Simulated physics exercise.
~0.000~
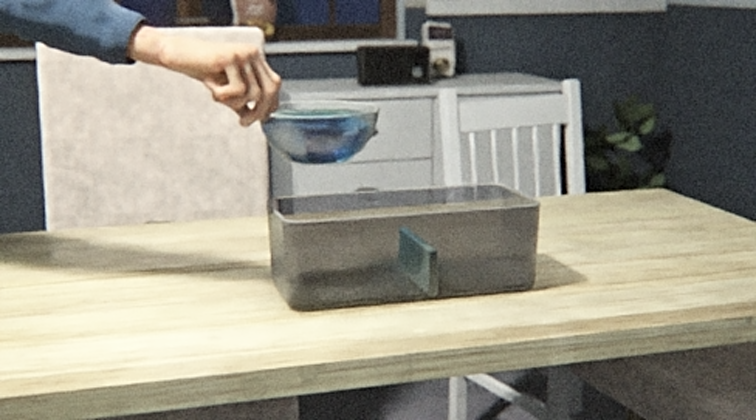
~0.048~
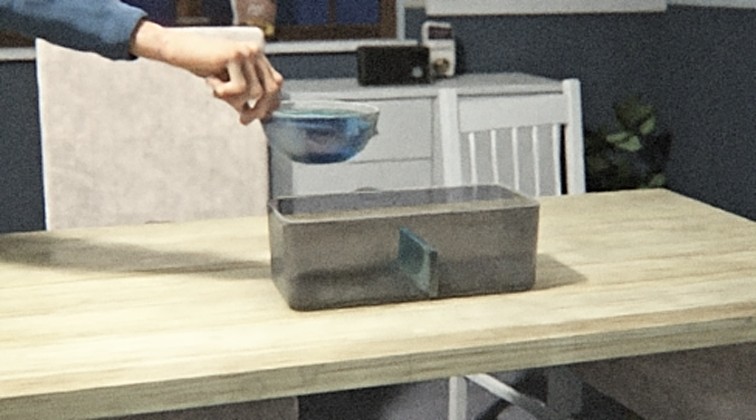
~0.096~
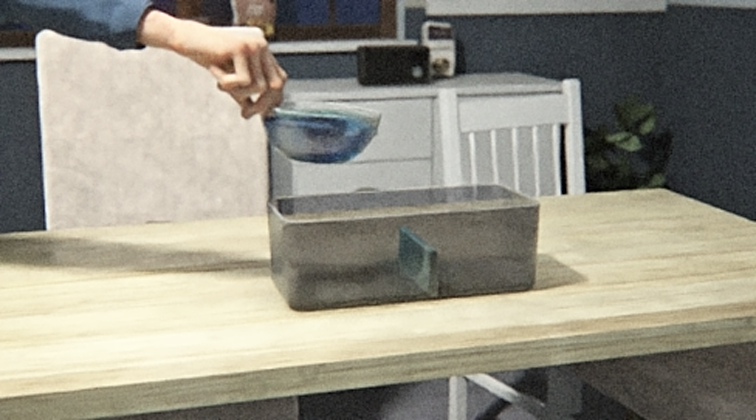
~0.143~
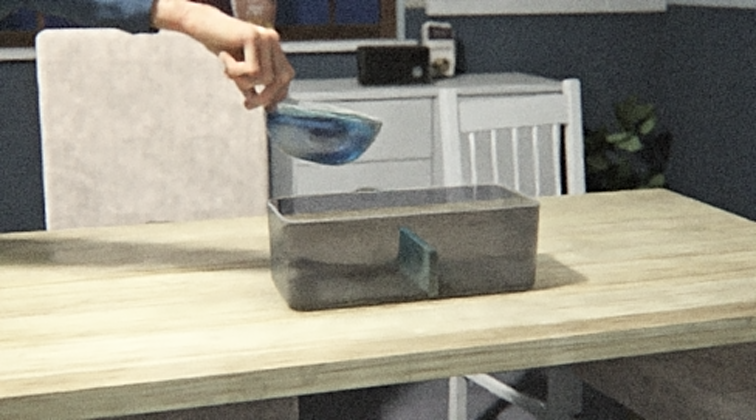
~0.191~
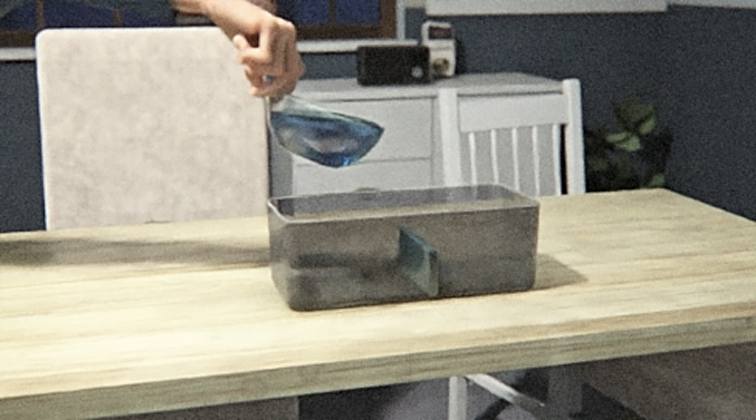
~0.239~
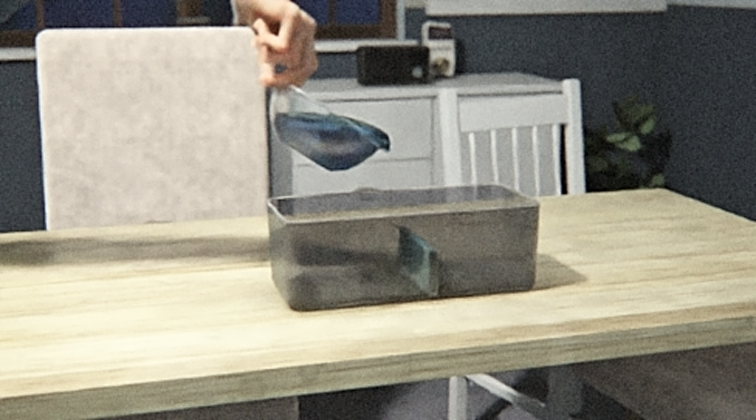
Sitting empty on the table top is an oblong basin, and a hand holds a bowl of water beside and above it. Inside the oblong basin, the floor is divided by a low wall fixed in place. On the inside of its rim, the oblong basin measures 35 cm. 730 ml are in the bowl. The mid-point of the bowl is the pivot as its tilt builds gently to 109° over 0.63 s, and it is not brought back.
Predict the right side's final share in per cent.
The right side finishes with roughly 21 per cent.
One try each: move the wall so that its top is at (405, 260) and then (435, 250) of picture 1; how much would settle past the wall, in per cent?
45 then 15 %.
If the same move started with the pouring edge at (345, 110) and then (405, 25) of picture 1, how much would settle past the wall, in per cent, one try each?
Around 5 per cent first, around 75 per cent next.
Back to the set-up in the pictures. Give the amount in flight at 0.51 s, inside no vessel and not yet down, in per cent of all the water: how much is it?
Some 14 per cent.
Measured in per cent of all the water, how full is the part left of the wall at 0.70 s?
About 70 percent.
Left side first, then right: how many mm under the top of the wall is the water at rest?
I'd say some 42 mm on the left and some 54 mm on the right.
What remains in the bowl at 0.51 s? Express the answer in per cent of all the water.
I'd put it near 6 percent.
Then, 0.51 s in, the tilt is 99° and 6 per cent is still to pour, 59 is left of the wall and 22 right of it.
Then, 0.70 s in, the tilt is 109° and 0 per cent is still to pour, 71 is left of the wall and 21 right of it.
Then, 0.91 s in, the tilt is 109° and 0 per cent is still to pour, 71 is left of the wall and 21 right of it.
Then, 1.13 s in, the tilt is 109° and 0 per cent is still to pour, 71 is left of the wall and 21 right of it.
Finally, 71 per cent lies left of the wall, 21 right of it and 8 outside.
